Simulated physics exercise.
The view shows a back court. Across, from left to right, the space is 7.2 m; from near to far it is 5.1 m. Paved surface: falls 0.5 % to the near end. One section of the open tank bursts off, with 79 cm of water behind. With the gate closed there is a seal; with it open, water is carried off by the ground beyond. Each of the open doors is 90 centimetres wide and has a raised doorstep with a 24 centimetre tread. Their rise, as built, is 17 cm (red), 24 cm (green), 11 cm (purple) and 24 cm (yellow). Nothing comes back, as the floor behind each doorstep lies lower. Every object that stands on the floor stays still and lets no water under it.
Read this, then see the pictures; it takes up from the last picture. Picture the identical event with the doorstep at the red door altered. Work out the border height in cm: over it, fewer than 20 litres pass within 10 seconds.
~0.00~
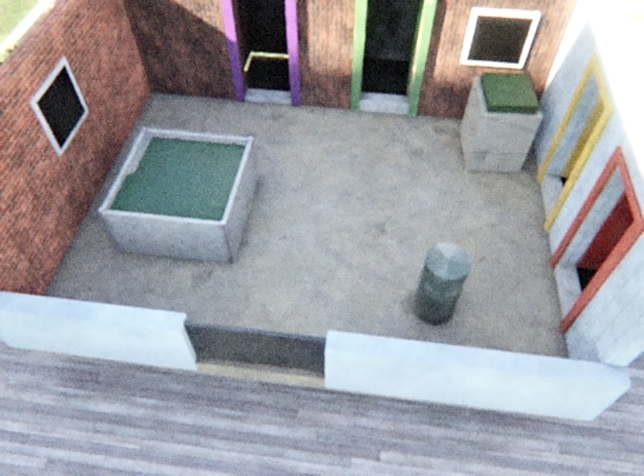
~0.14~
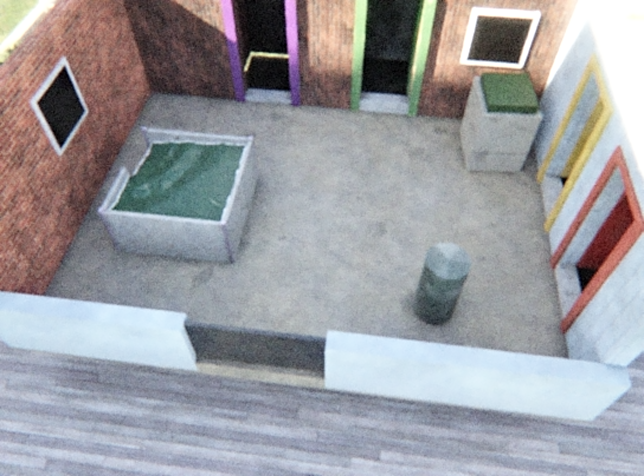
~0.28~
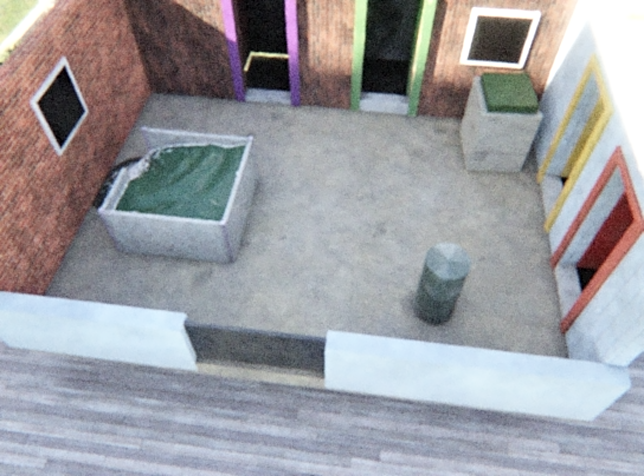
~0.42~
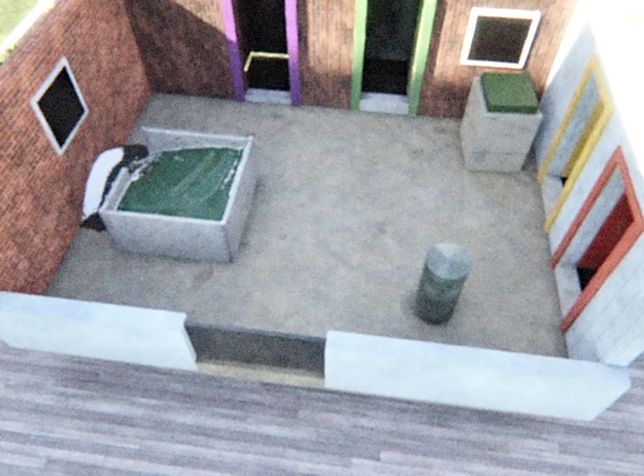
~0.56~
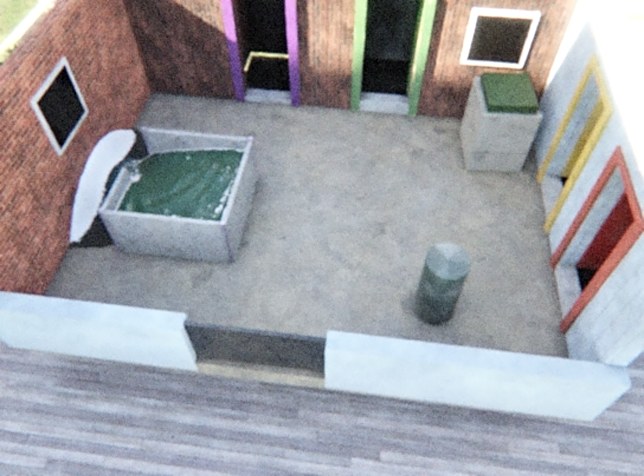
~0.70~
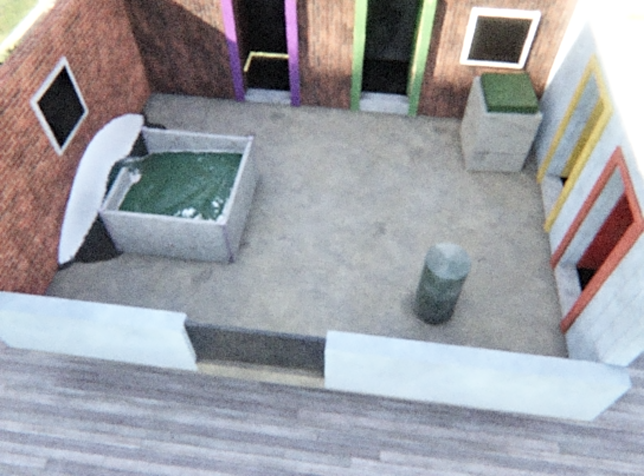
Border at about 8.5 cm.
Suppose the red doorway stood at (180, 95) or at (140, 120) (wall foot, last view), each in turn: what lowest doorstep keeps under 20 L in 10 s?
In turn: Roughly 30 cm, roughly 13.5 cm.
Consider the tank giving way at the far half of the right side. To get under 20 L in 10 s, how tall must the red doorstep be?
You'd want it roughly 14.0 centimetres tall.
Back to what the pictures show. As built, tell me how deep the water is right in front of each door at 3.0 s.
Centimetres: Red = 0, green = 4, purple = 10, yellow = 0.
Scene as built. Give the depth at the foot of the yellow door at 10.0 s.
Depth: Near 8.0 cm.
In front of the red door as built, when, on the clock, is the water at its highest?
Peak time: About 6.0 s.
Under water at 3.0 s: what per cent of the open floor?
About 50 per cent.
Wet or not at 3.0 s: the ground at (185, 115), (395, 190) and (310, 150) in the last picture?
In order: Soaked, untouched, soaked.
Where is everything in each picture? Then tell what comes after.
The first picture shows the open tank at (182, 177) is whole and still, 79 cm deep; the red door at (587, 253) is dry.
In the second picture, the gap is at (146, 177), the front 0.3 m out at a hidden place; the back of the open tank holds 79 cm.
In the third picture, the gap is at (147, 178), the front 0.8 m out at (97, 197); the back of the open tank holds 79 cm.
In the fourth picture, the front is at (83, 223), 0.9 m from the gap at (147, 179); 1.3 m2 of floor is wet, 74 cm left at the back.
In the fifth picture, the gap is at (147, 178), the front 1.2 m out at (132, 131); the back of the open tank holds 67 cm.
In the sixth picture, the gap is at (147, 178), the front 1.6 m out at (141, 114); the back of the open tank holds 68 cm; 6.5 m in a straight line remain to the red door at (587, 253).
After 1.4 s water covers 15 % of the floor, deepest (54 cm) near (105, 181); it has not reached the red door.
After 3.0 s water covers 50 % of the floor, deepest (32 cm) near (105, 181); it has not reached the red door.
After 10.0 s water covers 95 % of the floor, deepest (12 cm) near (458, 327); 11 cm at the red door, 0 litres in over its 17 cm doorstep.
At the red door as built, the water arrived by 5.2 s and peaked near 13 cm at 6.0 s.
With a doorstep of 7 cm, 42 litres would have come in within the 10 s; with 10.5 cm, 6 litres. So under 20 litres takes about 8.5 cm.
